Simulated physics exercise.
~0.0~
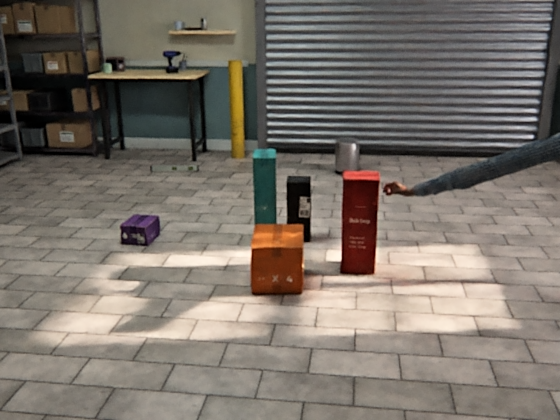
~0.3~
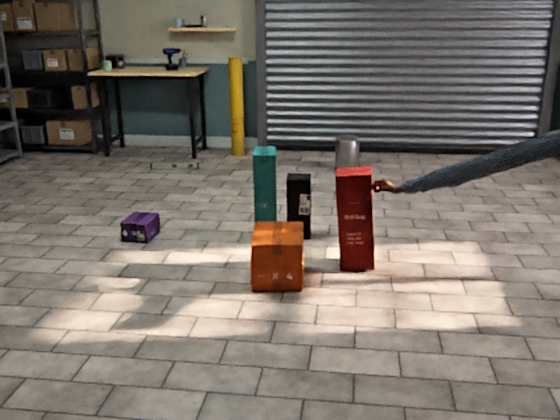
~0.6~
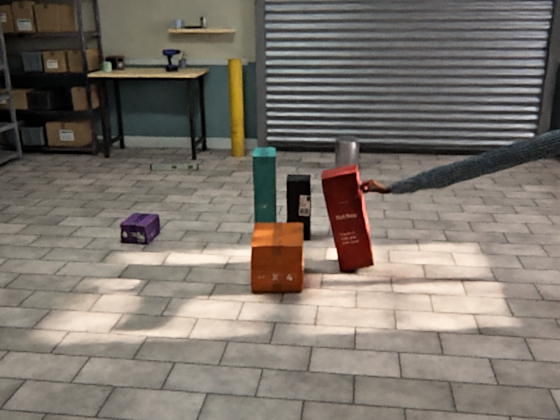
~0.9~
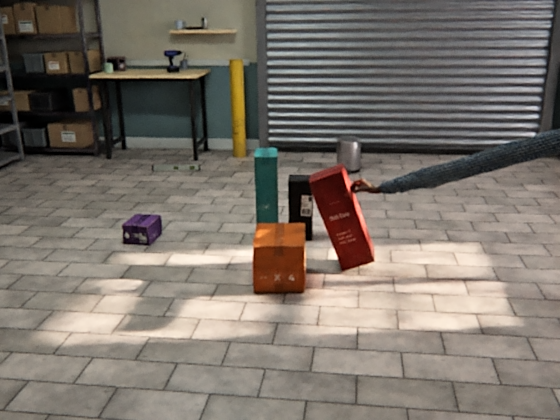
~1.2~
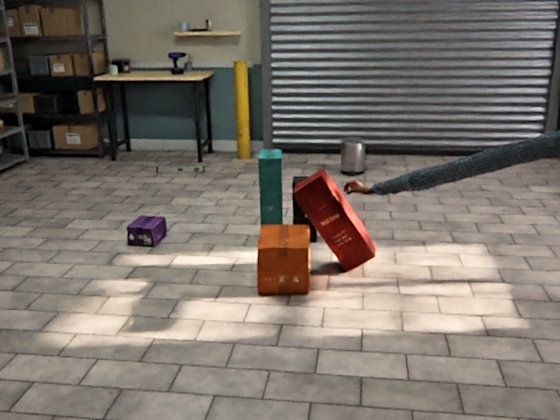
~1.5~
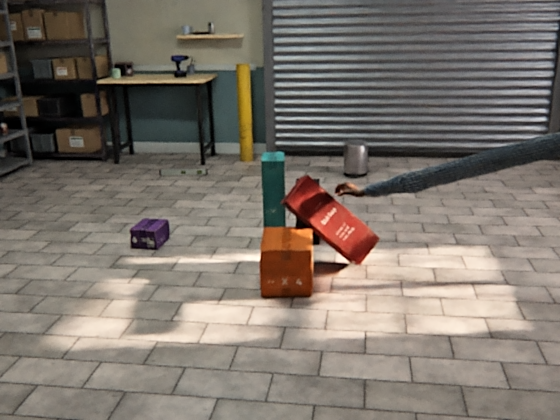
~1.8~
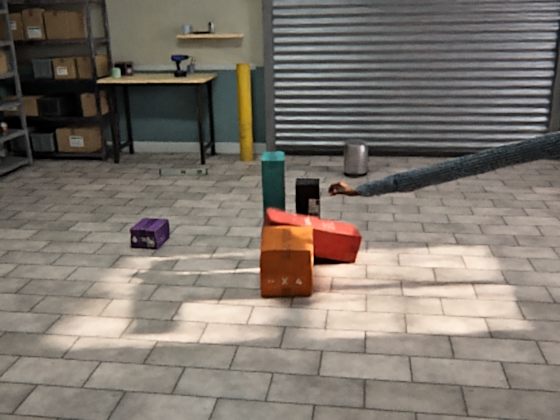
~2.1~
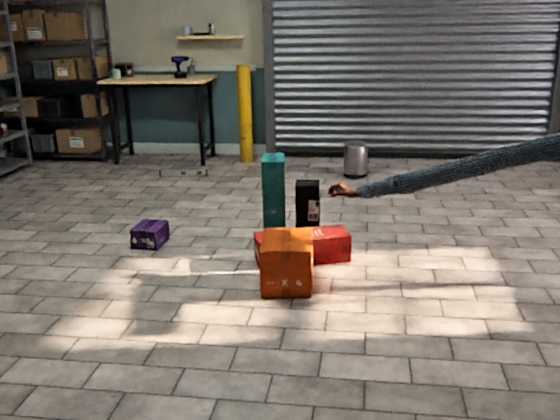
We see a hand reach in from the right and push a tall red box standing among orange, turquoise, black and purple boxes on a tiled floor. The red box leans left, topples, and ends lying on its side behind the orange box, while the others stay put.
